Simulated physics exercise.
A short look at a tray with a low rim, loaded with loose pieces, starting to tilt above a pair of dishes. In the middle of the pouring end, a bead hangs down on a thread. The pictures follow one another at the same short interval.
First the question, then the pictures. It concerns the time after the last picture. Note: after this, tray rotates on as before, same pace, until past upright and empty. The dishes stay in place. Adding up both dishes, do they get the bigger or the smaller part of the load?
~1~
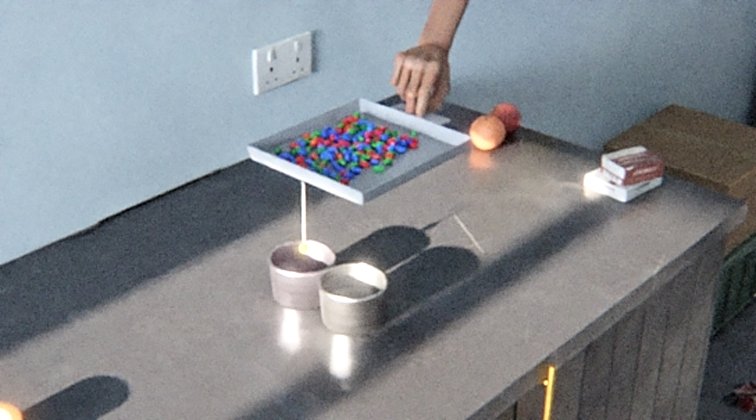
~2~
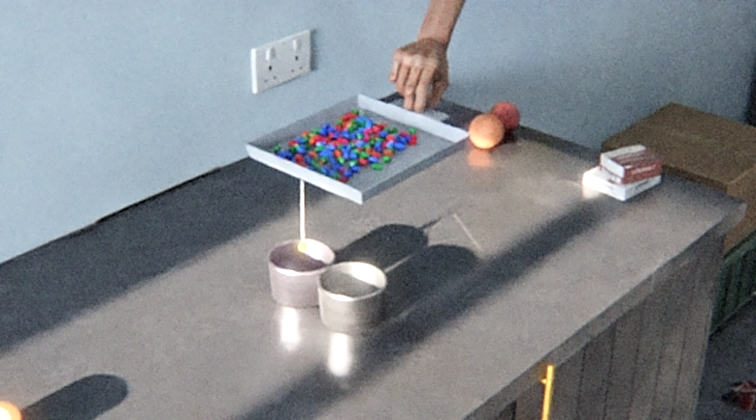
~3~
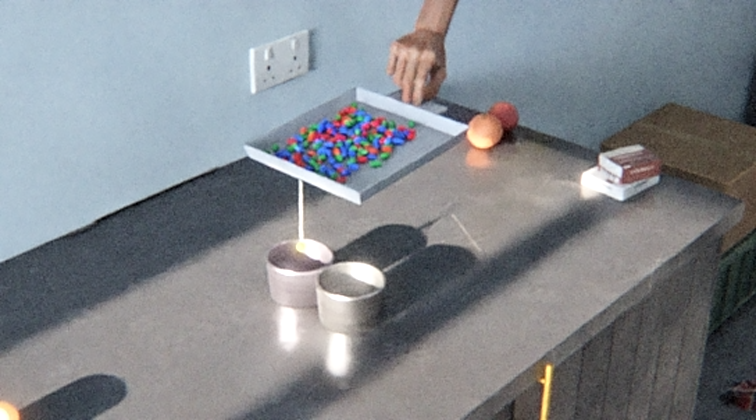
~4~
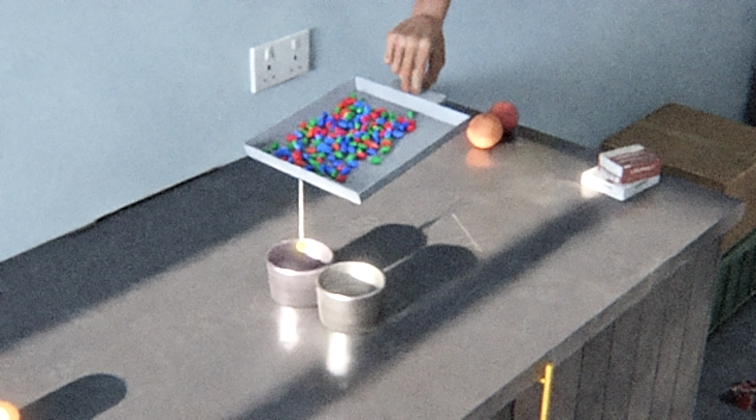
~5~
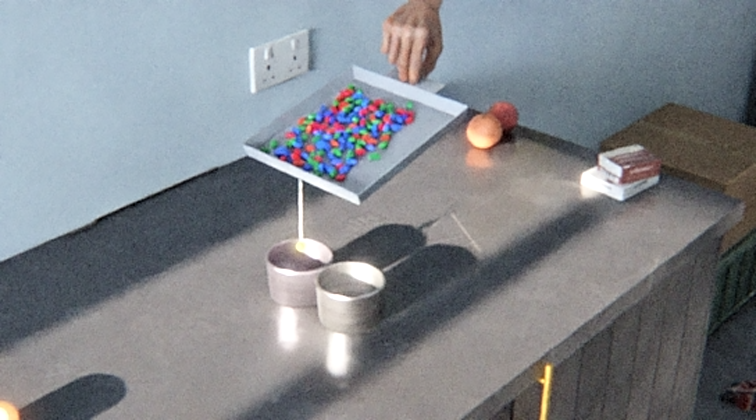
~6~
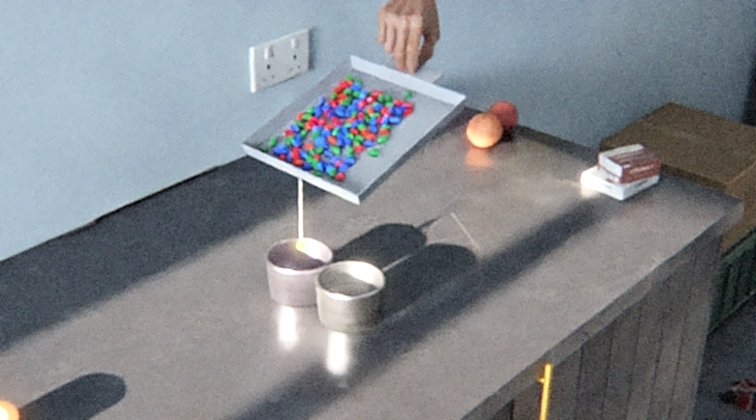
They get the smaller part.
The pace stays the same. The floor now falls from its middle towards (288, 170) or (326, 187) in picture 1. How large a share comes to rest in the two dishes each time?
Roughly 0 per cent, and 40 per cent.
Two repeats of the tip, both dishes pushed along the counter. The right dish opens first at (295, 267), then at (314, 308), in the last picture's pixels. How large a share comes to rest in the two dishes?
First placement: Some 40 %; second placement: Some 40 %.
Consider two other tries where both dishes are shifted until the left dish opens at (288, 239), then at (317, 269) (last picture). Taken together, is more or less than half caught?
The first time it's lower than half, the second time lower than half.
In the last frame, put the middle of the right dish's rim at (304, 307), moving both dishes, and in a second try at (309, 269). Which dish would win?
The one at left, then the one at right.
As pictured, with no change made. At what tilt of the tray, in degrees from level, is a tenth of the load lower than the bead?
My estimate is some 95 degrees.
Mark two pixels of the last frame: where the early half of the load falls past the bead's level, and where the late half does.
At about (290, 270), then at (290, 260).
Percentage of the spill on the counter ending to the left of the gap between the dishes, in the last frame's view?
Close to 90 %.
Shortly afterwards, tray tipped steeply; all but a few on the tray; only a few in the air.
Next, tray tipped past a quarter turn; near a third on the tray; a little in the right dish; only a few in the left dish; near a quarter outside both; near a third in the air.
Some moments later, tray tipped past a quarter turn; near a quarter in the right dish; only a few in the left dish; the bulk outside both.
In the end, tray tipped past a quarter turn; near a quarter in the right dish; only a few in the left dish; the bulk outside both.
